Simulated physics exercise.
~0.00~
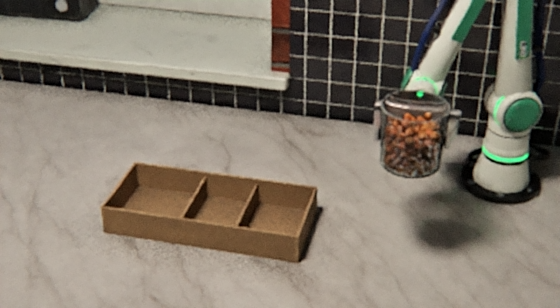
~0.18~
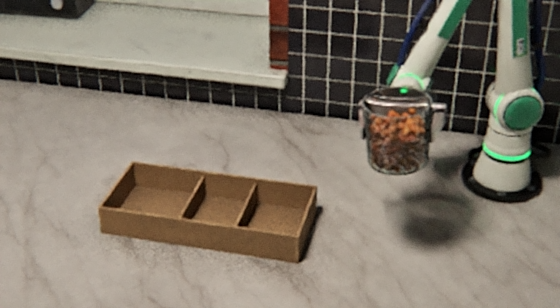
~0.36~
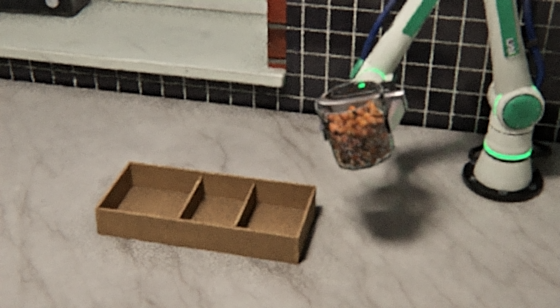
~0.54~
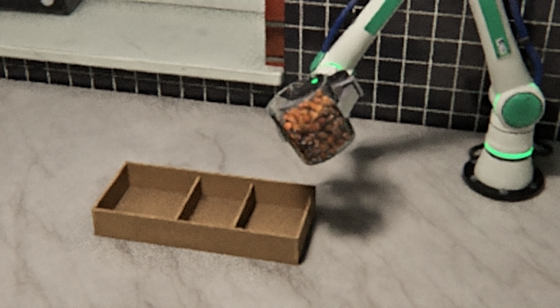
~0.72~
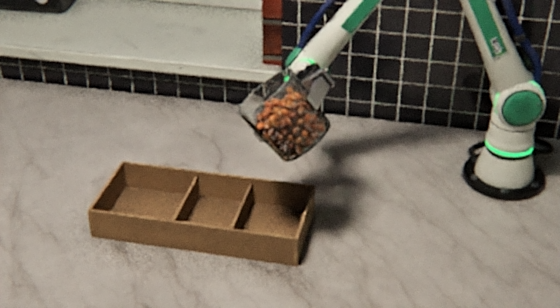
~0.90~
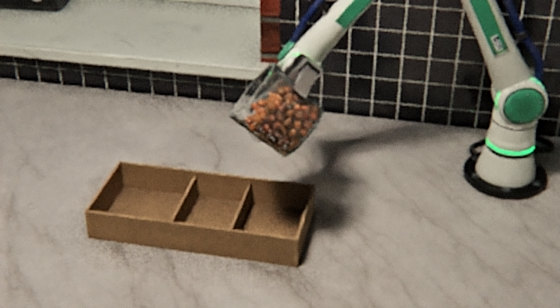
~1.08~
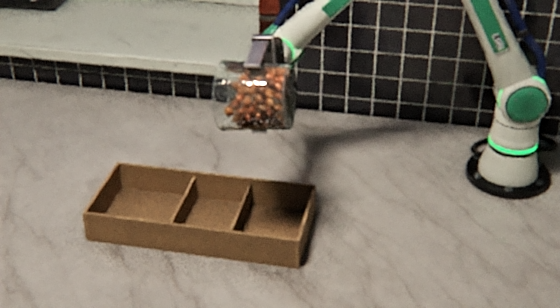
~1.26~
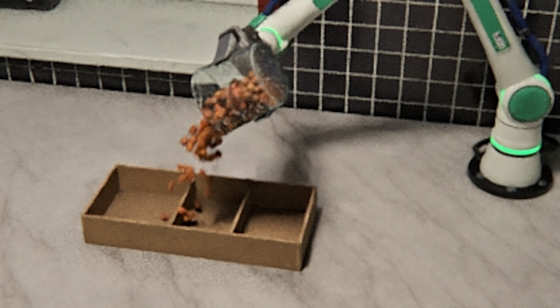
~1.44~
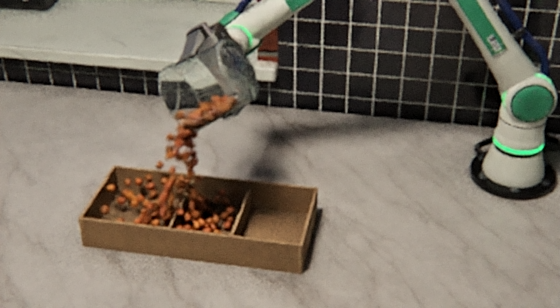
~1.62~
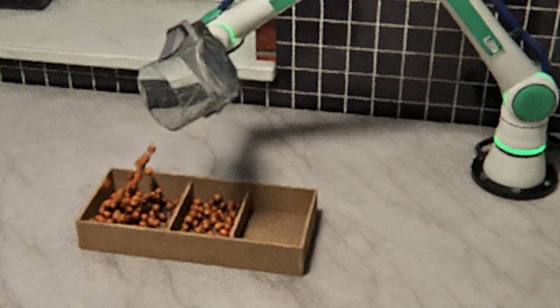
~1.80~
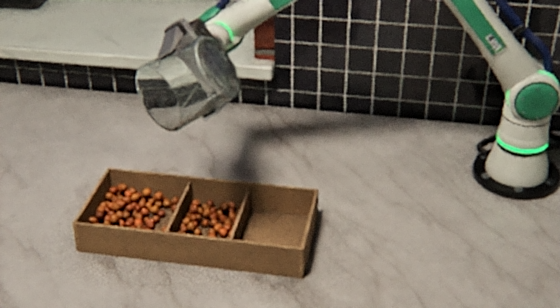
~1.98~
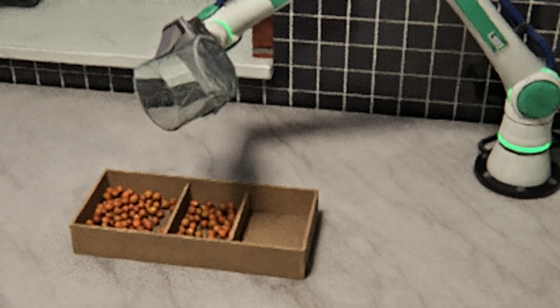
A robot arm carried a clear cup of hazelnuts leftward over a brown three-part box and tipped it upside down, spilling the nuts into the middle and left sections, with more landing on the left, while the right section stayed empty.
